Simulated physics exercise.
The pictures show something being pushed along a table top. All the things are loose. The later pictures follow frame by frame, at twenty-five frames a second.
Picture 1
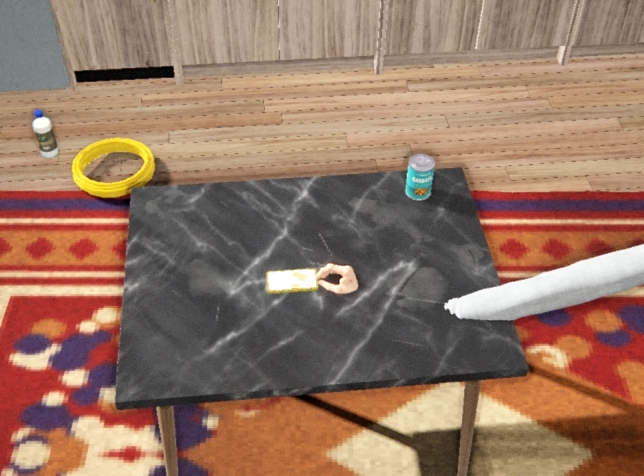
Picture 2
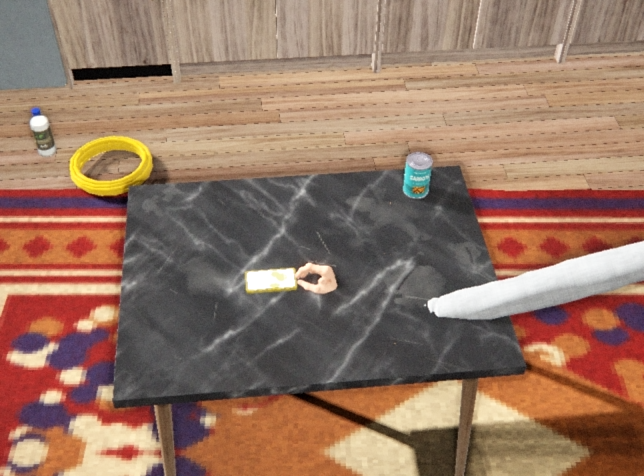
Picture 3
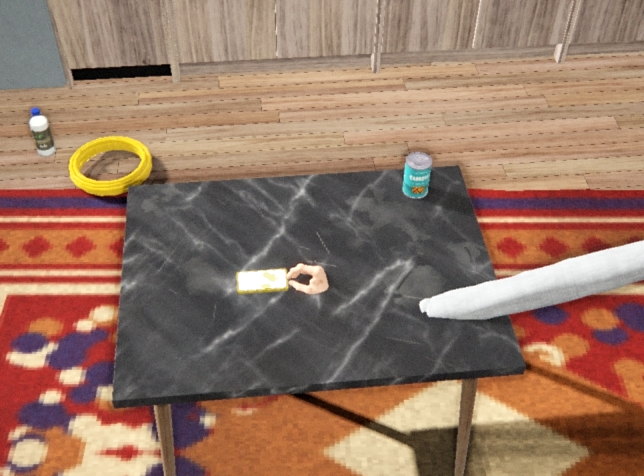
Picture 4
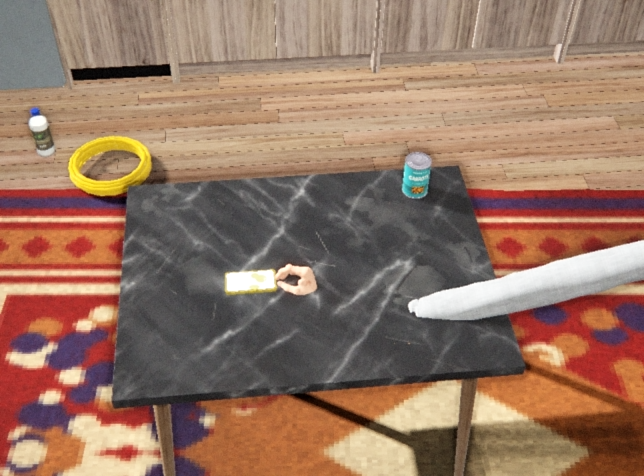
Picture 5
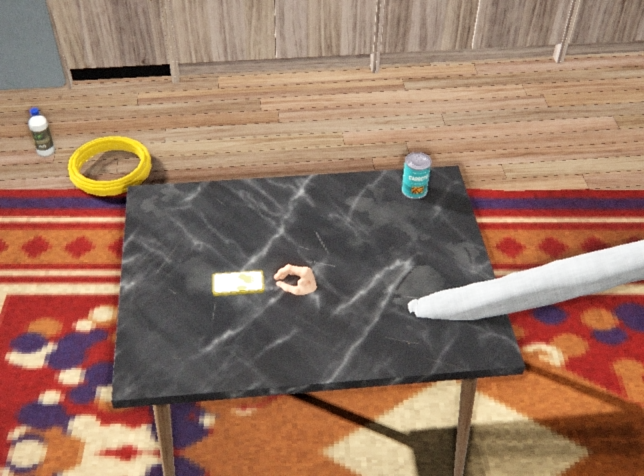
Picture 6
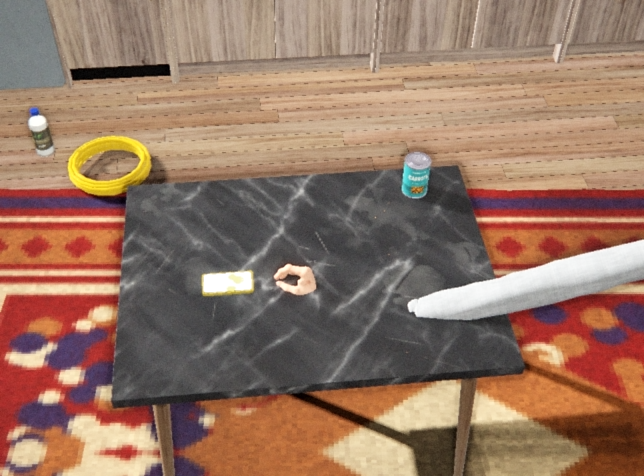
A hand pushing a yellow phone leftward across a dark marble table, then staying still as the phone slides a little farther left.
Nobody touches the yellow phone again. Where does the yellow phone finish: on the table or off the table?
The yellow phone remains on top.
Then, 0.10 s after the last picture, yellow phone slid about its own width near (210, 285).
Then, 0.20 s after the last picture, yellow phone slid about its own width near (204, 285).
At rest, moved from the start, yellow phone. Seen from the same camera at the end, yellow phone near (204, 285).
